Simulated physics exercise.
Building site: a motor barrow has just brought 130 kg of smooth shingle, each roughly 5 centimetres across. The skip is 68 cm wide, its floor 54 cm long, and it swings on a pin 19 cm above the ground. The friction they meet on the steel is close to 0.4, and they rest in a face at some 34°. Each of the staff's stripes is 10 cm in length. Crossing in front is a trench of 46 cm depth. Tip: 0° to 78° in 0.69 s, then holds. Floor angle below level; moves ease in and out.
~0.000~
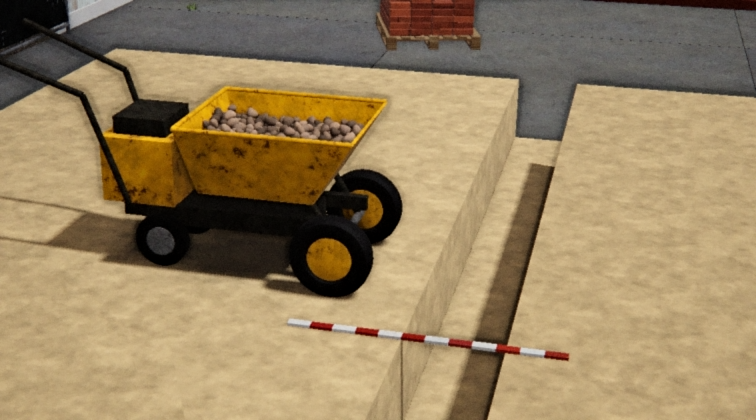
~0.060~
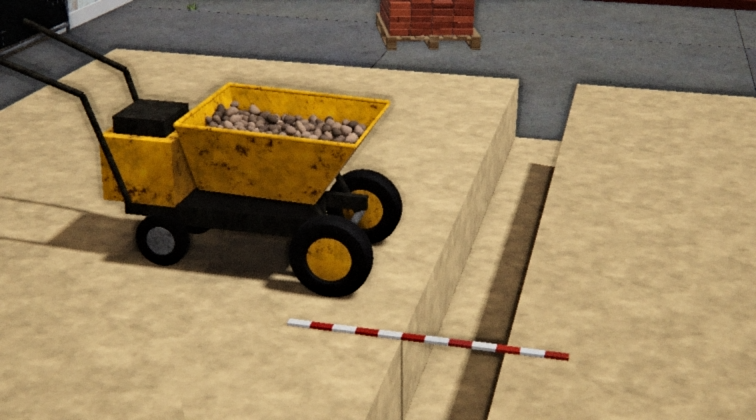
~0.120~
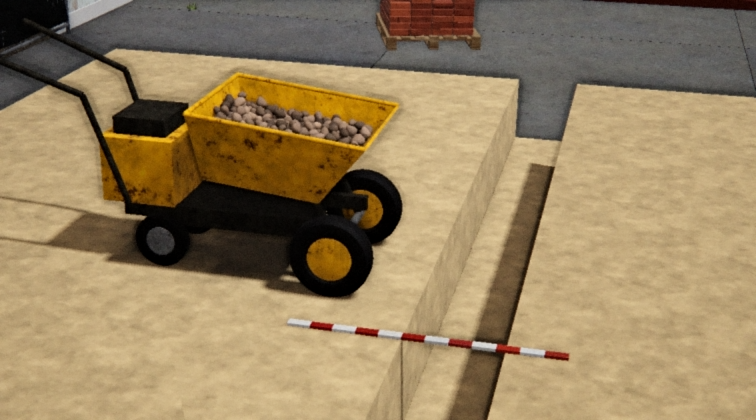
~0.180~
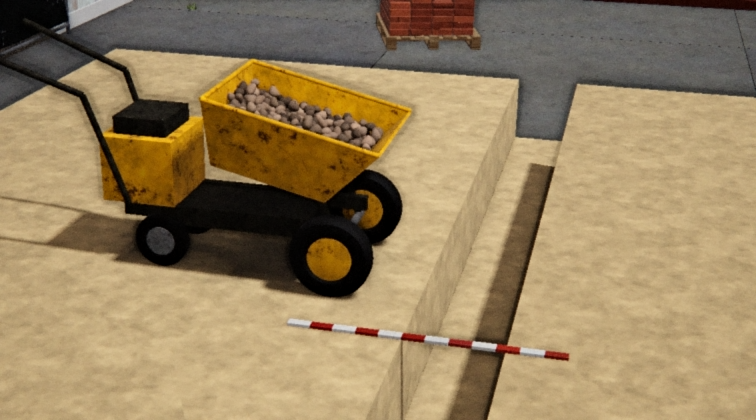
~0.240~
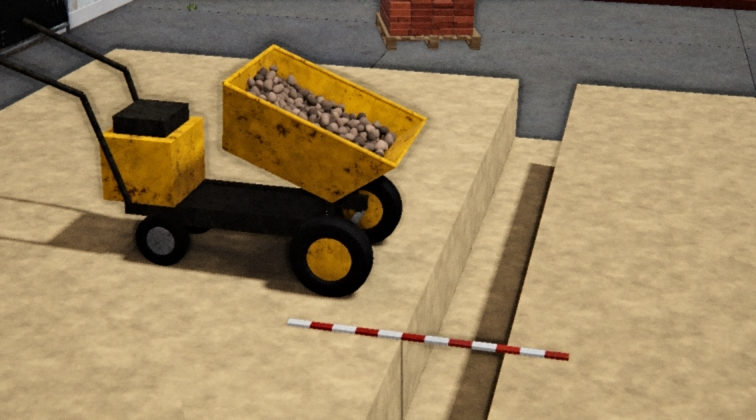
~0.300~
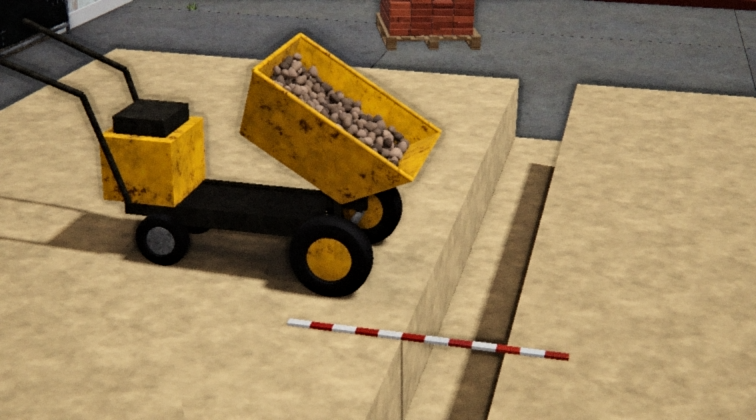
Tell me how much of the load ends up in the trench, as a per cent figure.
Some 55 per cent ends up in the trench.
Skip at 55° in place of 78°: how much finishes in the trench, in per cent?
In that case around 35 percent.
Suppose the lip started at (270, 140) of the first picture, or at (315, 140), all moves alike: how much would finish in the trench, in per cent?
Result: Close to 85 then close to 90 per cent.
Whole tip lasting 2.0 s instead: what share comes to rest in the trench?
Roughly 80 per cent would.
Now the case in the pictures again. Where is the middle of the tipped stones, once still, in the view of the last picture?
Around (513, 353).
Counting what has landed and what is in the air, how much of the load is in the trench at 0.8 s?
30 per cent, give or take.
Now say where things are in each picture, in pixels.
In the first frame, lip at (351, 146), floor tilted 0°, highest stones at (264, 122).
In the second frame, lip at (355, 147), floor tilted 2°, highest stones at (248, 116); the stones move at 0.4 m/s on average.
In the third frame, lip at (364, 150), floor tilted 6°, highest stones at (244, 105); the stones move at 0.9 m/s on average.
In the fourth frame, lip at (379, 156), floor tilted 13°, highest stones at (251, 92); the stones move at 1.2 m/s on average.
In the fifth frame, the skip is at 22°, its lip at (395, 166); the top of the load is at (267, 78); the stones move at 1.4 m/s on average.
In the sixth frame, lip at (412, 180), floor tilted 31°, highest stones at (291, 67); the stones move at 1.6 m/s on average.
After 0.5 s the floor is at 66°; 100 % in the skip; the foremost stones are at (448, 207).
After 0.8 s the floor is at 78°; 57 % in the skip, 30 % in the trench, 13 % past the trench; the foremost stones are at (552, 297).
After 1.1 s the floor is at 78°; 8 % in the skip, 47 % in the trench, 46 % past the trench; the foremost stones are past the picture's edge.
After 3.1 s the floor is at 78°; 0 % in the skip, 55 % in the trench, 45 % past the trench; the foremost stones are past the picture's edge.
